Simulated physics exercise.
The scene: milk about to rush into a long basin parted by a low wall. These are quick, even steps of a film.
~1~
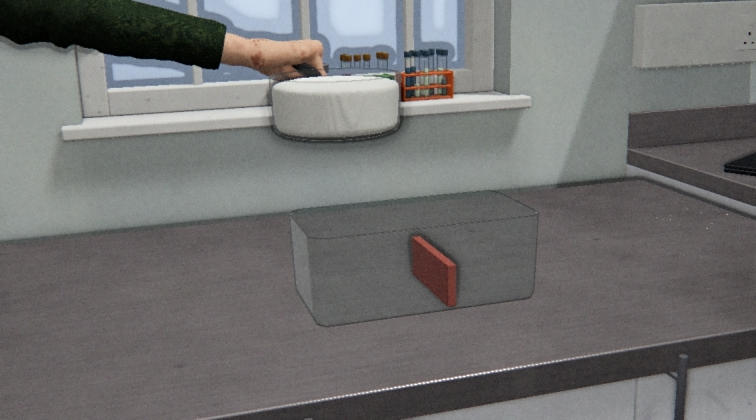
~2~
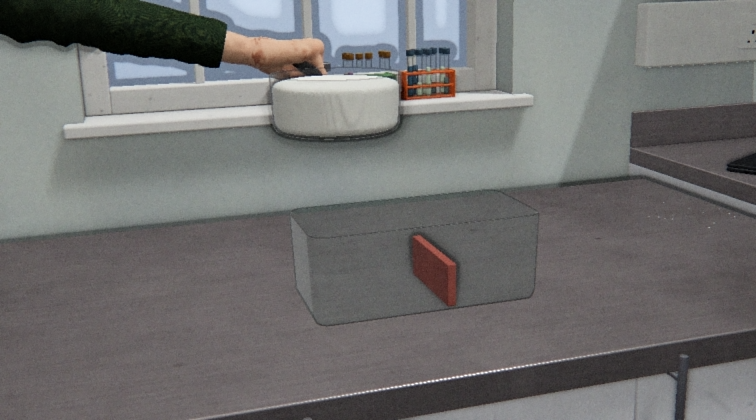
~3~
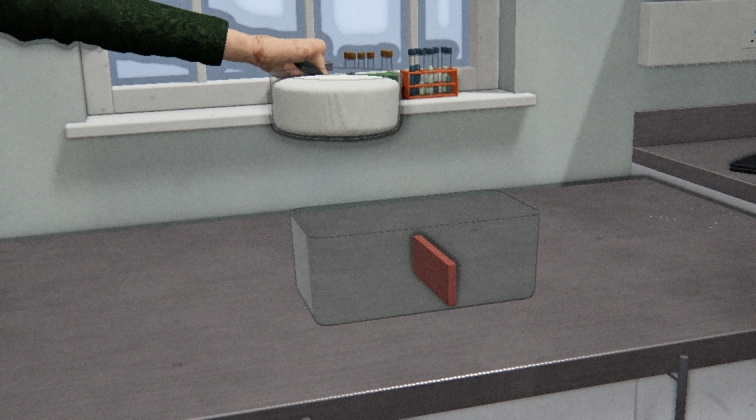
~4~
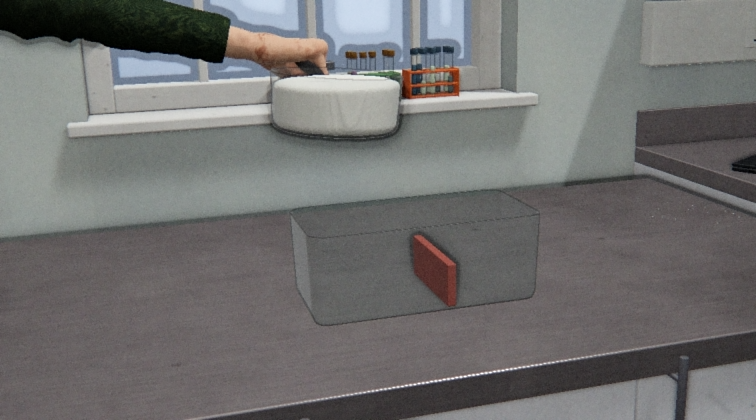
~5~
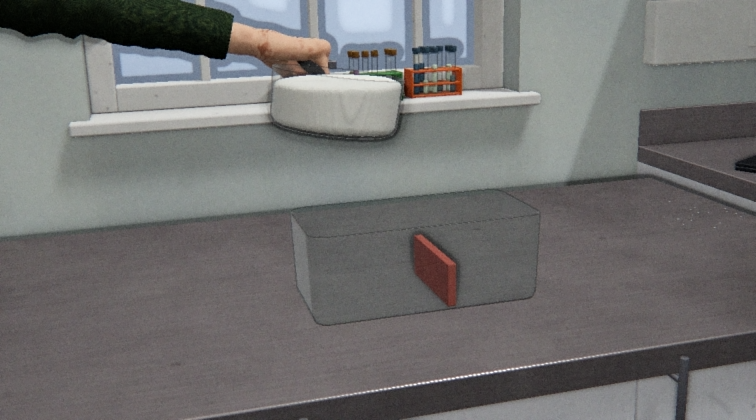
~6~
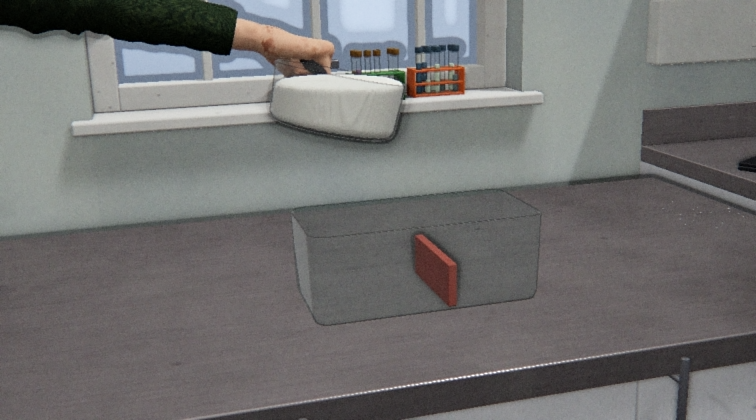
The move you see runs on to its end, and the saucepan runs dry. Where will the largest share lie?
It is the right one.
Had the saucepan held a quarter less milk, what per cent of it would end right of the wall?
Roughly 55 in a hundred.
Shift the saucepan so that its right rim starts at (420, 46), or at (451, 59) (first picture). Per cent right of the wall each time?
Roughly 80 per cent, and 75 per cent.
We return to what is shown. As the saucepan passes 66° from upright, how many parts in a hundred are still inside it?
Some 45 per cent.
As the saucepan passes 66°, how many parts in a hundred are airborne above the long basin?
It comes to 35 per cent or so.
A moment on, the tilt is 66° and 45 per cent is still to pour, 2 is left of the wall and 16 right of it.
Next, the tilt is 97° and 8 per cent is still to pour, 17 is left of the wall and 66 right of it.
Then the tilt is 102° and 1 per cent is still to pour, 32 is left of the wall and 66 right of it.
Later the tilt is 102° and 0 per cent is still to pour, 33 is left of the wall and 66 right of it.
At rest 33 per cent lies left of the wall, 66 right of it and 1 outside.
